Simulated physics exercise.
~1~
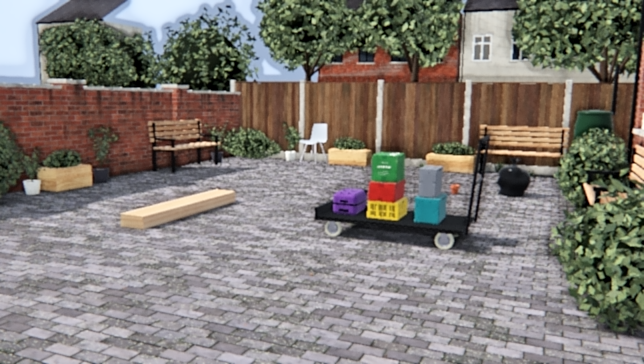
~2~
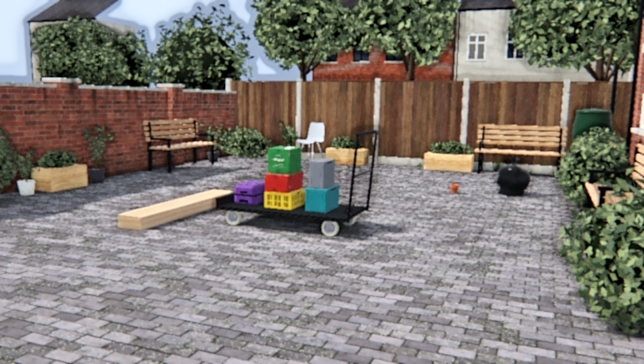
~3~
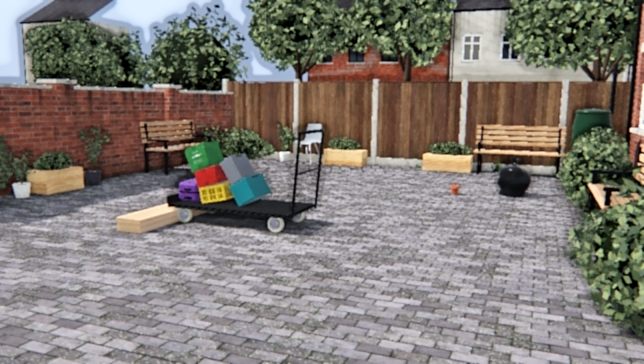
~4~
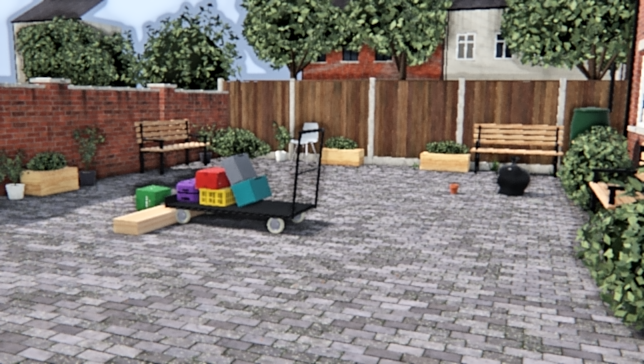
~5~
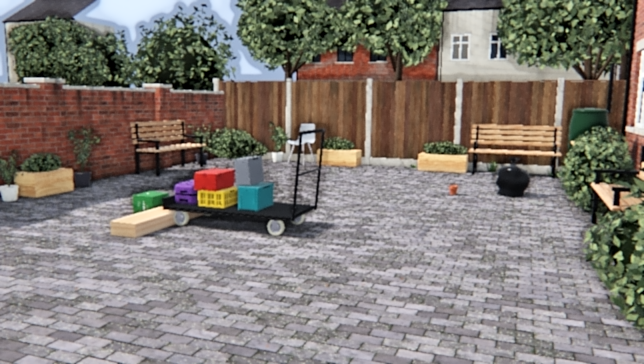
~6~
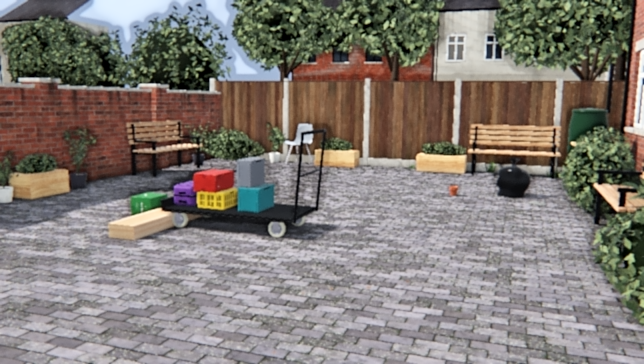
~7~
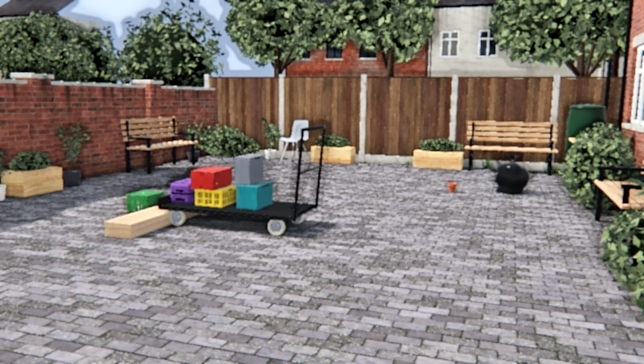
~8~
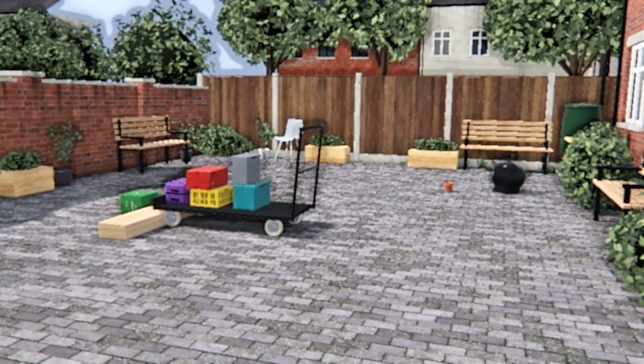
At the start, a black flatbed trolley stacked with colourful crates and boxes stands in a paved yard, to the right of a pale wooden beam lying on the ground. The trolley rolls left and meets the beam, stopping abruptly. Its load lurches left, with the green box on top tipping forward and the grey, teal, red and yellow ones leaning. The green box tumbles off the front and lands on the paving beyond the beam, while the others settle back onto the deck. At the end, the trolley stands still with the grey box upright on the teal one and the red on the yellow, beside the purple case.
